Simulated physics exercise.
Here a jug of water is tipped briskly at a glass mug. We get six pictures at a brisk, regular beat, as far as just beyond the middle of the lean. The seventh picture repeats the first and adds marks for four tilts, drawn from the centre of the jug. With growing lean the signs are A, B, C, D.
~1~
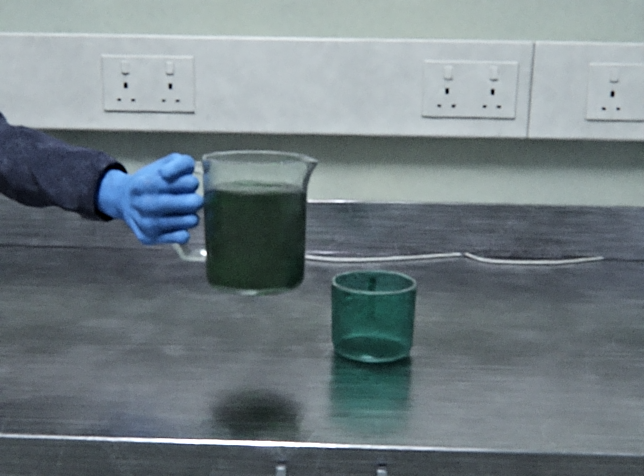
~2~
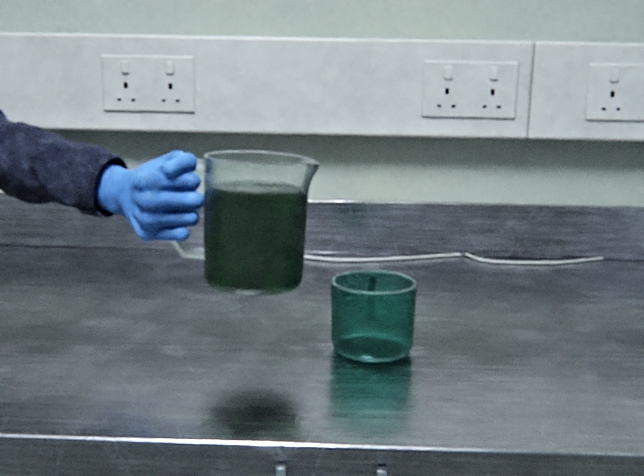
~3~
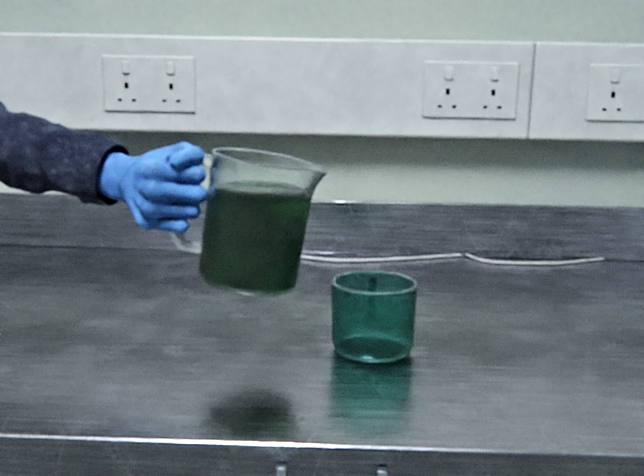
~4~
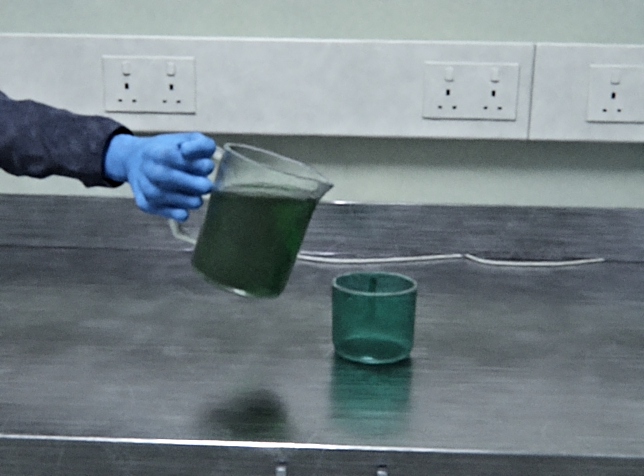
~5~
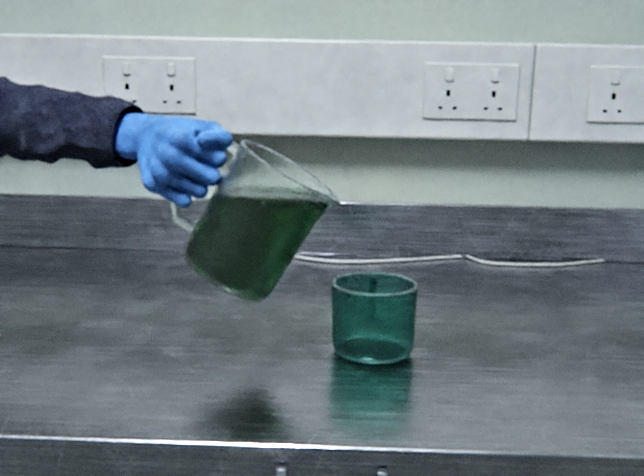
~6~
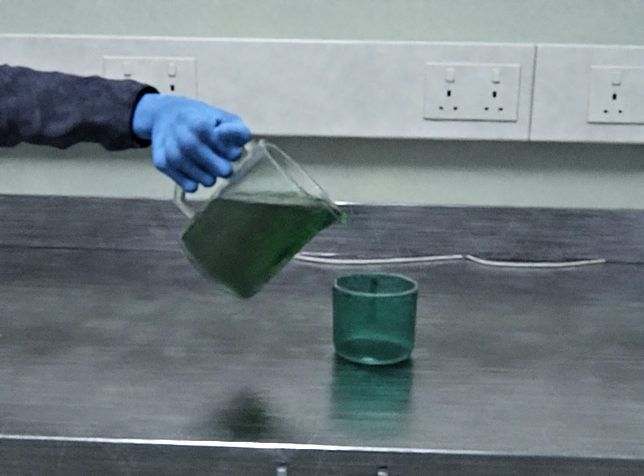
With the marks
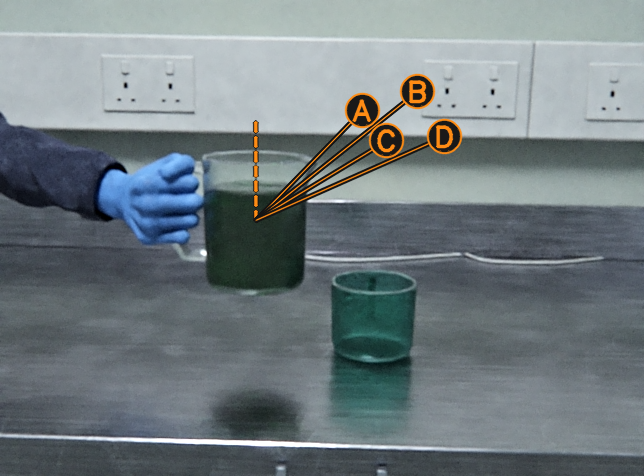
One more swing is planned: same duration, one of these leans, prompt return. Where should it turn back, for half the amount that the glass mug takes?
Line C.
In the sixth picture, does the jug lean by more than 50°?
No, it does not.
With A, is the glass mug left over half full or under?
Under.
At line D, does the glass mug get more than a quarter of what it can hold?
Yes.
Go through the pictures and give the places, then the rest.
Upright, lip at (316, 161); rim of the glass mug round (374, 280); nothing has left yet.
Tipped about 2°, lip at (318, 164); nothing has left yet.
Tipped about 8°, lip at (325, 172); nothing has left yet.
Tipped about 18°, lip at (332, 184); nothing has left yet.
Tipped about 30°, lip at (338, 201); nothing has left yet.
Tipped about 42°, lip at (342, 219); water is over the lip, down to (342, 219).
On the marked copy, A at (350, 122); B at (404, 102); C at (372, 149); D at (428, 143).
With A, the glass mug ends with about 16 % of what it can hold.
With B, the glass mug ends with about 31 % of what it can hold.
With C, the glass mug ends with about 49 % of what it can hold.
With D, the glass mug ends with about 71 % of what it can hold.
